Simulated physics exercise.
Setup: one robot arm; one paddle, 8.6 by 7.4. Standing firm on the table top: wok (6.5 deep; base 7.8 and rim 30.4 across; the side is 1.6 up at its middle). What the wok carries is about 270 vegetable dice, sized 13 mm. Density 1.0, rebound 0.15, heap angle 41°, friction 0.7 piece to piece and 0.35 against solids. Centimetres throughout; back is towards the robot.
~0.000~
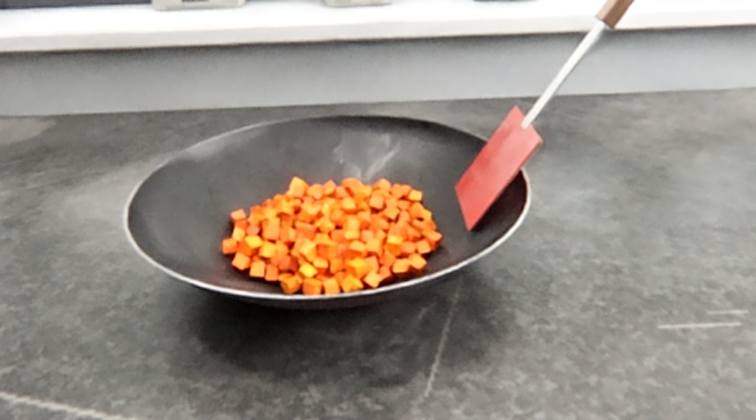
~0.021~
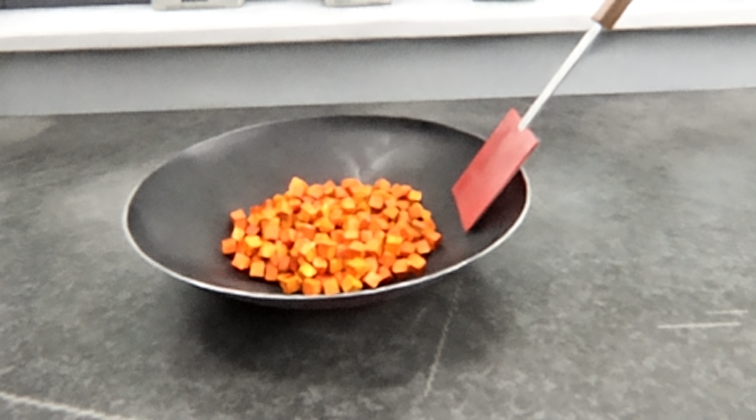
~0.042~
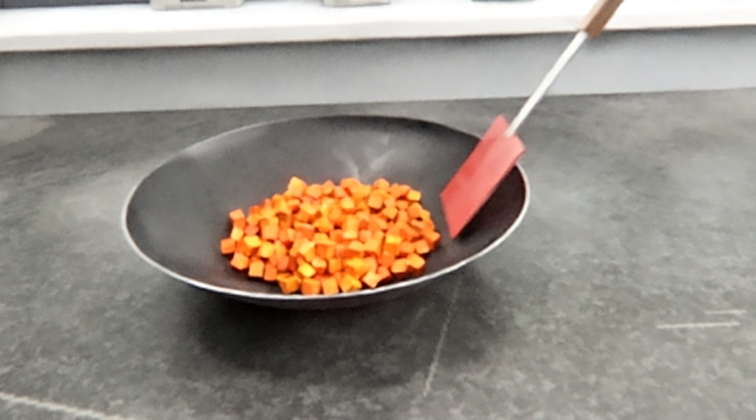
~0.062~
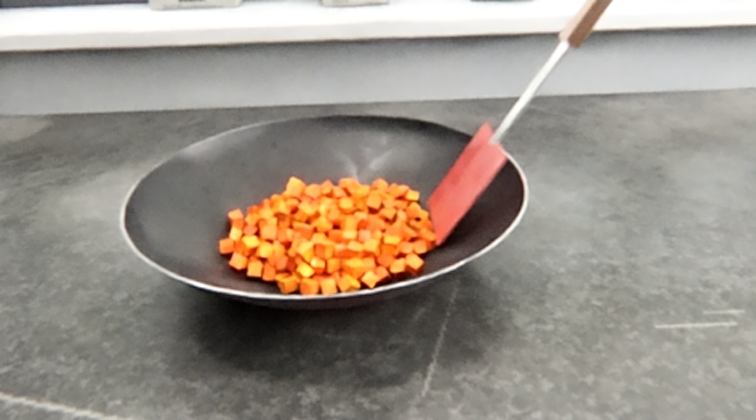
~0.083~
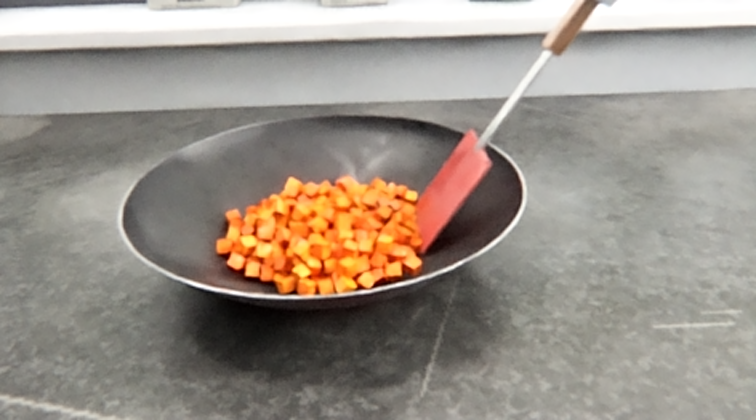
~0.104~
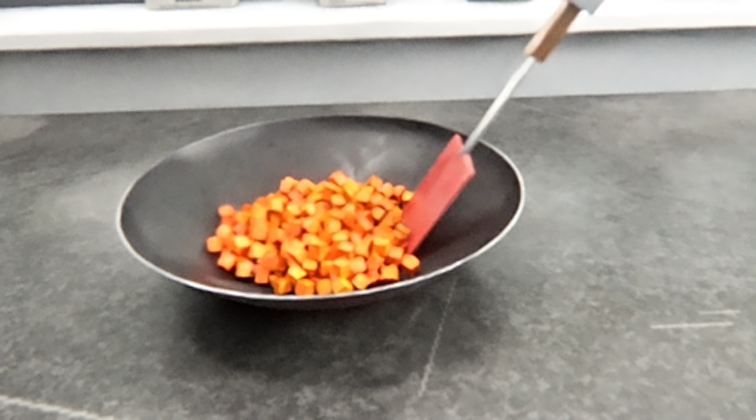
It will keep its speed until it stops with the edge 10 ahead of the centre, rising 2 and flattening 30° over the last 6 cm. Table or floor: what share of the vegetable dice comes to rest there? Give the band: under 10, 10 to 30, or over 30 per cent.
10 to 30 per cent.
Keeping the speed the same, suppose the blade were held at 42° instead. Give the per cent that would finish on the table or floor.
It would be near 15 per cent.
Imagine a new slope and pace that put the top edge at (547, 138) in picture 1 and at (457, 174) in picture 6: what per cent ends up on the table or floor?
Around 40 per cent finishes there.
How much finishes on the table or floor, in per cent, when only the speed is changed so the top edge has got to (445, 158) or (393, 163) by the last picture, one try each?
I'd estimate close to 30 and 45 in a hundred.
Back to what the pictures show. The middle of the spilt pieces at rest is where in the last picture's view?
(99, 252) or thereabouts.
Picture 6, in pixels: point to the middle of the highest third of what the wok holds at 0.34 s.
Roughly pixel (181, 193).
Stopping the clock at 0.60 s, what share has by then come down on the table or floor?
About 20 per cent.
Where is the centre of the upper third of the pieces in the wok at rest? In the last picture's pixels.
I'd say around pixel (191, 200).
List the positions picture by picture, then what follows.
Paddle top edge at (528, 122), sloping 57°; upper third of the load around (335, 223), from x 230 to 430, top at y 185; 269 in the wok, in the first picture.
Paddle top edge at (525, 124), sloping 57°; upper third of the load around (334, 223), from x 230 to 430, top at y 185, in the second picture.
Paddle top edge at (511, 132), sloping 57°; upper third of the load around (334, 223), from x 230 to 430, top at y 185, in the third picture.
Paddle top edge at (495, 140), sloping 57°; upper third of the load around (332, 223), from x 225 to 430, top at y 185, in the fourth picture.
Paddle top edge at (480, 147), sloping 57°; upper third of the load around (329, 221), from x 225 to 415, top at y 185, in the fifth picture.
Paddle top edge at (464, 152), sloping 57°; upper third of the load around (315, 219), from x 215 to 410, top at y 180; 269 in the wok, in the sixth picture.
After 0.22 s, sloping 57°, highest piece 6 above the table; 269 in the wok.
After 0.34 s, sloping 47°, highest piece 8 above the table; 266 in the wok, 3 on the blade or in flight.
After 0.60 s, sloping 27°, highest piece 7 above the table; 214 in the wok, 53 on the table or floor, 2 on the blade or in flight.
After 1.65 s, sloping 27°, highest piece 7 above the table; 214 in the wok, 55 on the table or floor.
At rest, 214 in the wok, 55 on the table or floor. That is 20 % on the table or floor.
